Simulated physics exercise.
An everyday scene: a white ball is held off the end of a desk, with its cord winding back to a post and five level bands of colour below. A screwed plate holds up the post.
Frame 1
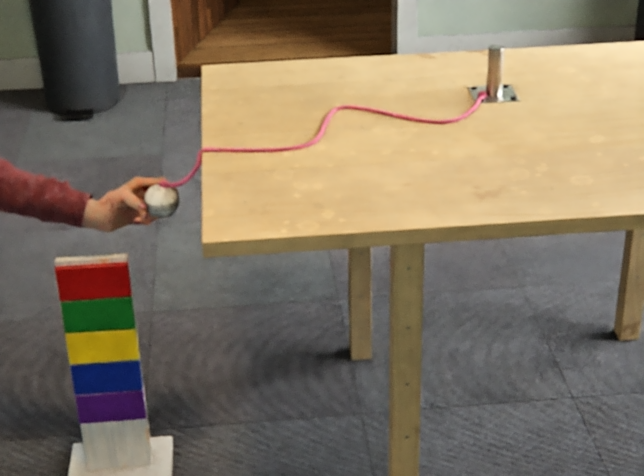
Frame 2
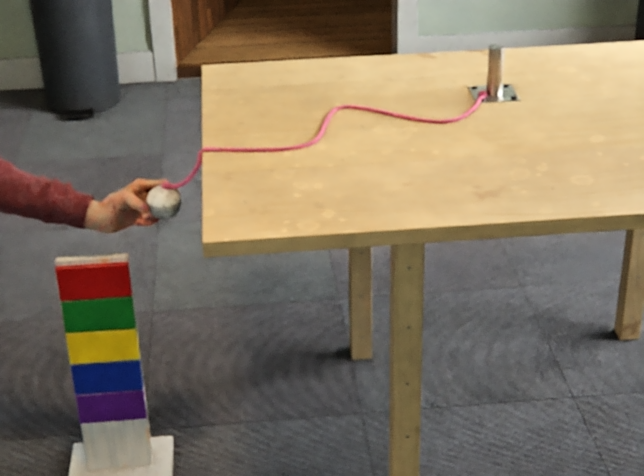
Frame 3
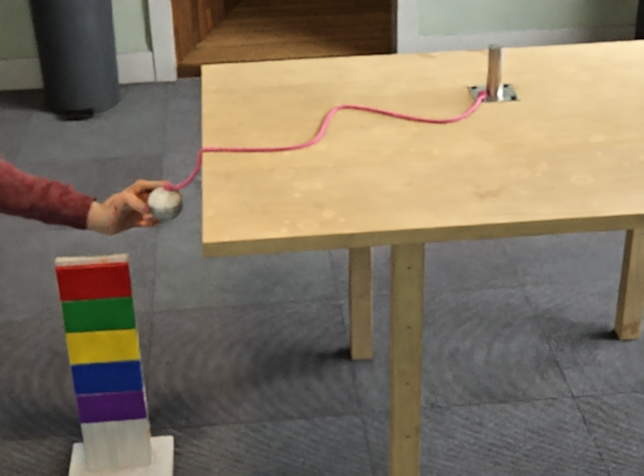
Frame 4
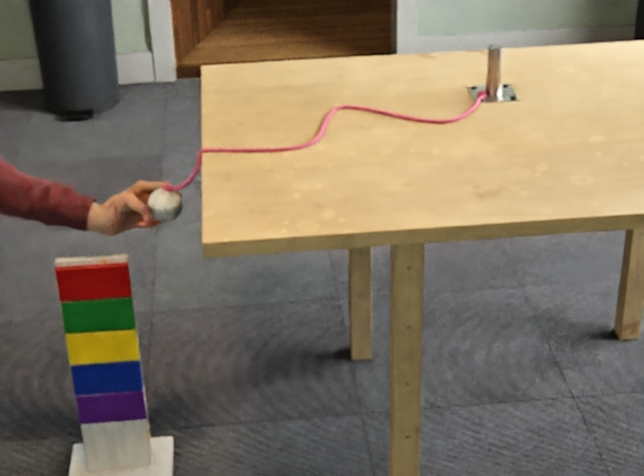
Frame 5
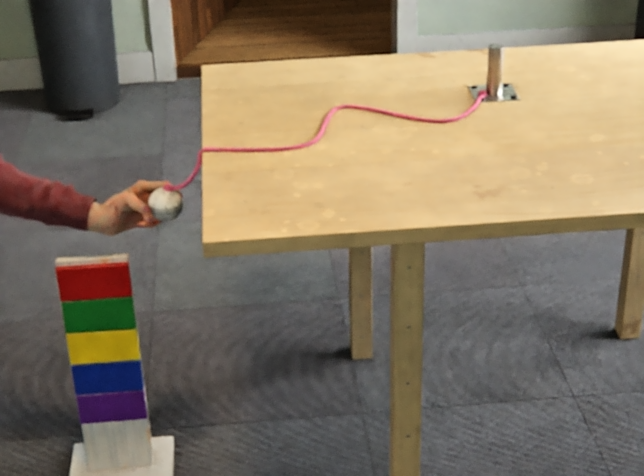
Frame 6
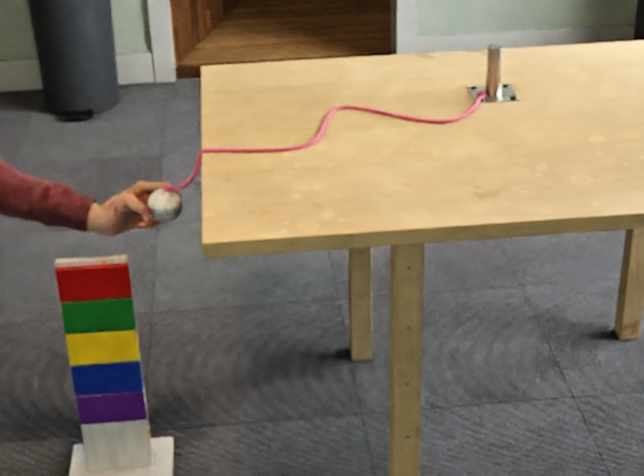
In this clip, a hand holds a white ball just off the left end of a wooden table, its pink cord winding across the tabletop to a post, beside five coloured bands on a stand below; almost nothing moves.
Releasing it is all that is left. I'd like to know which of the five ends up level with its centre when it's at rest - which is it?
It's green.
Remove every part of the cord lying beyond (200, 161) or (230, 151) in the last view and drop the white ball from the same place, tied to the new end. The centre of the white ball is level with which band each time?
Per try - 1: Red; 2: Above them all.
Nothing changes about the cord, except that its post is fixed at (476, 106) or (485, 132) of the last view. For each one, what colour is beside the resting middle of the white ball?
Result 1: Yellow. Result 2: Yellow.
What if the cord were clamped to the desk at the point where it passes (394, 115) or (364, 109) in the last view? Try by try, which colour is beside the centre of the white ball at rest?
Try one: Red. Try two: Red.
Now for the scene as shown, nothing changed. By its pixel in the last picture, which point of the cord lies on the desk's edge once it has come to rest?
Look around (306, 146).
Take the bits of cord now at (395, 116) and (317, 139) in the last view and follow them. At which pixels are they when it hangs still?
Roughly at (357, 115), and the other roughly at (221, 137).
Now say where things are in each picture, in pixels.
In the first picture, white ball (161, 201); red (93, 283); green (98, 316); yellow (103, 348); blue (107, 378); purple (111, 408).
In the second picture, white ball (164, 203); cord through (473, 110) (408, 118) (339, 108) (316, 141) (234, 150).
In the third picture, white ball (165, 204).
In the fourth picture, white ball (165, 205); cord through (473, 110) (407, 118) (338, 109) (315, 141) (233, 151).
In the fifth picture, white ball (165, 205).
In the sixth picture, white ball (165, 205); cord through (472, 110) (407, 118) (338, 109) (315, 141) (233, 151).
Soon after, ball near (211, 295); level with green.
After that, ball near (204, 301); level with green.
In the end, ball near (210, 301); level with green. Its middle rests at the green band.
